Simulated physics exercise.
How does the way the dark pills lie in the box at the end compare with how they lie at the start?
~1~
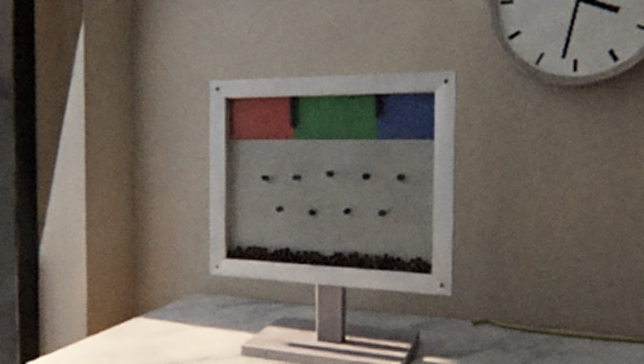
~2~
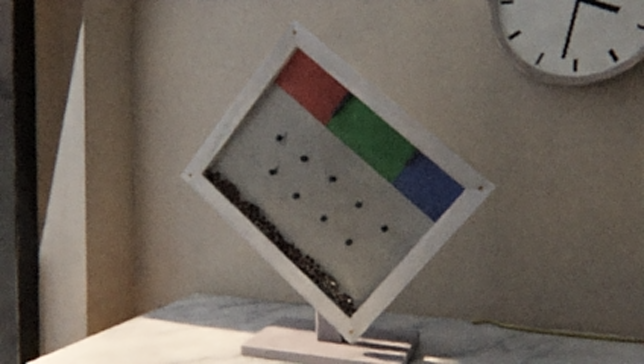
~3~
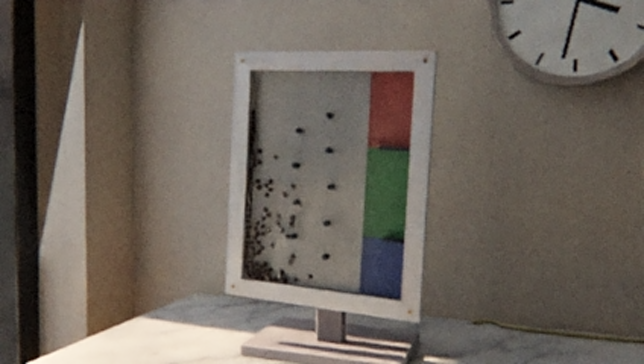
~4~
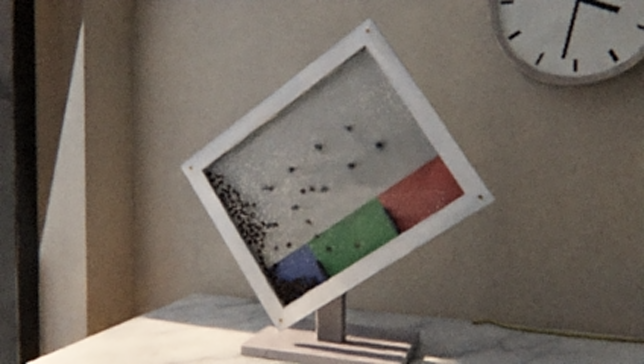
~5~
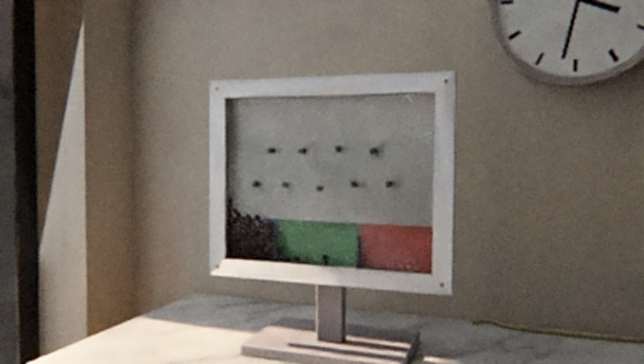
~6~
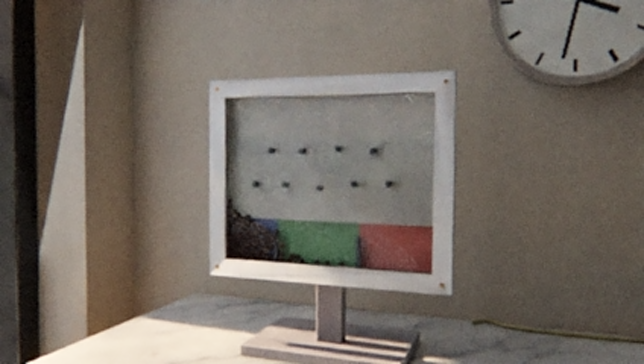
At the start the pills lie in a thin layer along the whole bottom edge of the box. At the end they are heaped at the lower left, mostly in the blue pocket.
